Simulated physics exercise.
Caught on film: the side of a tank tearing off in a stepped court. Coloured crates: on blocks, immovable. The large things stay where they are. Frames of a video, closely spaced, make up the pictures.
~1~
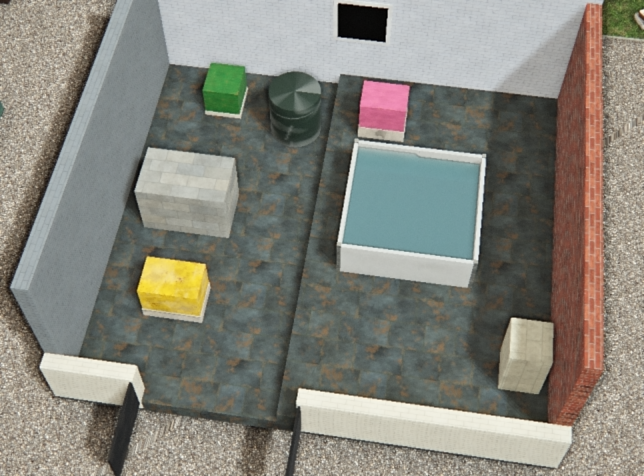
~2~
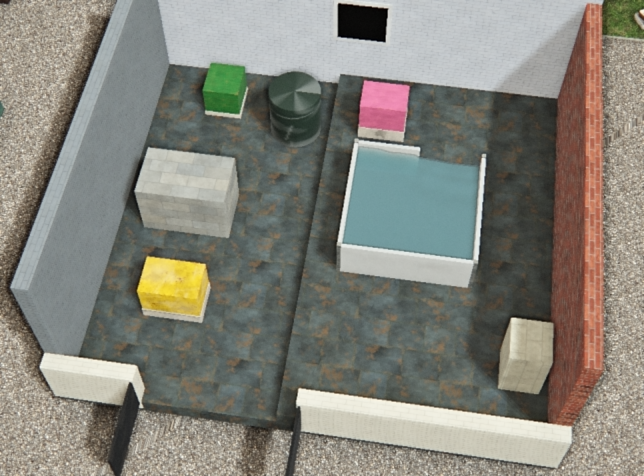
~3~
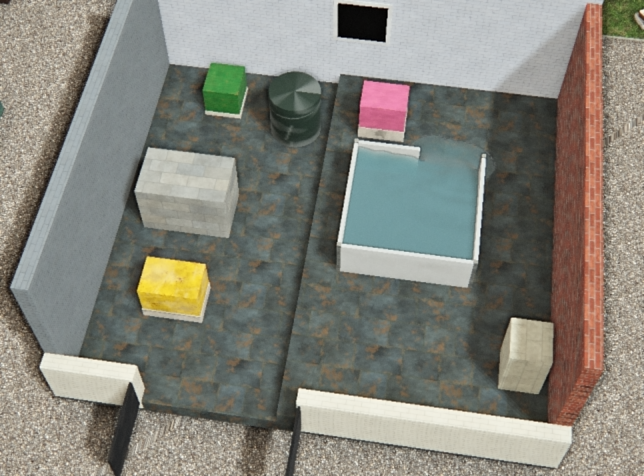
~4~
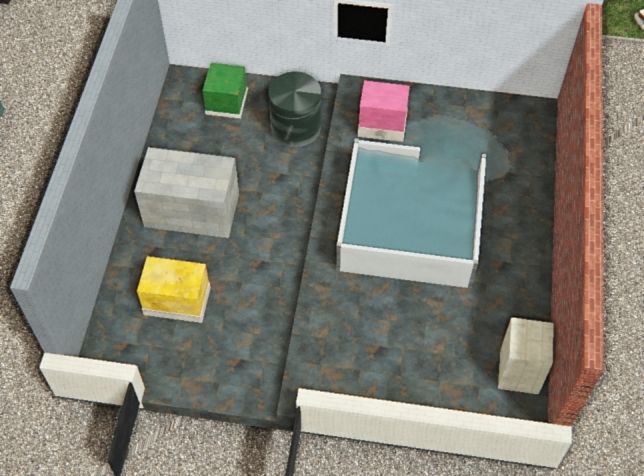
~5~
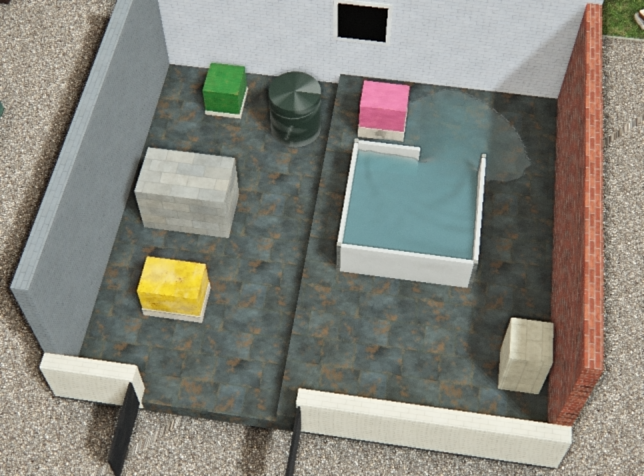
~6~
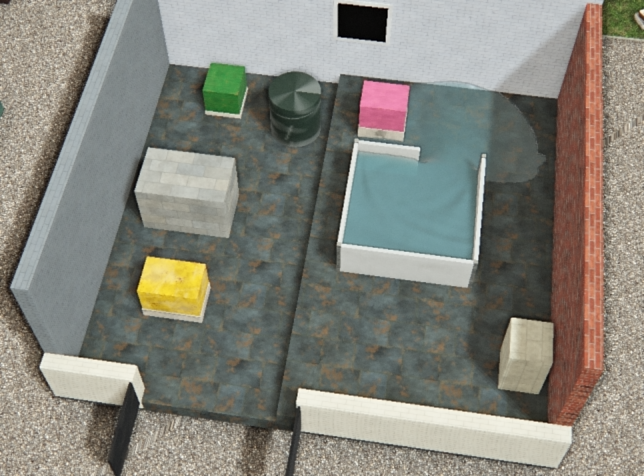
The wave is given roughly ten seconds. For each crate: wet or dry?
My prediction: The pink crate will be missed by the water. The green crate will be caught by the water. The yellow crate will be missed by the water.
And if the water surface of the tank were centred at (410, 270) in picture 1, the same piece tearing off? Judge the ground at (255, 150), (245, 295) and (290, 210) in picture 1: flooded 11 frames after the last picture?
The first spot is not reached, the second not reached, and the third not reached.
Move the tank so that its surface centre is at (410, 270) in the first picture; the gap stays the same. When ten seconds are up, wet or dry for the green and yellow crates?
Result: Green crate is flooded; yellow crate is untouched.
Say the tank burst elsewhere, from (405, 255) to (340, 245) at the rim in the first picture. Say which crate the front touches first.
My pick is the crate marked yellow.
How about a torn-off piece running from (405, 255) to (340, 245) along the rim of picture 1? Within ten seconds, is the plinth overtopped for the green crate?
Green crate: Not reached.
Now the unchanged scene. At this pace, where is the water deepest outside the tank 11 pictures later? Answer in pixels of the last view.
My estimate is about (508, 93).
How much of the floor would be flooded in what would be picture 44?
That comes to about 70 per cent.
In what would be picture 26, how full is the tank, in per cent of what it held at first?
By my count, 46 per cent.
A moment on, water covers 15 % of the floor; the pink crate water round its plinth, the green crate not reached, the yellow crate not reached.
Next, water covers 20 % of the floor; the pink crate water round its plinth, the green crate water round its plinth, the yellow crate not reached.
Then, water covers 35 % of the floor; the pink crate water round its plinth, the green crate water round its plinth, the yellow crate not reached.
Later, water covers 70 % of the floor; the pink crate water round its plinth, the green crate water round its plinth, the yellow crate water round its plinth.
In the end, water covers 95 % of the floor; the pink crate stayed above the water, the green crate was topped, the yellow crate stayed above the water.
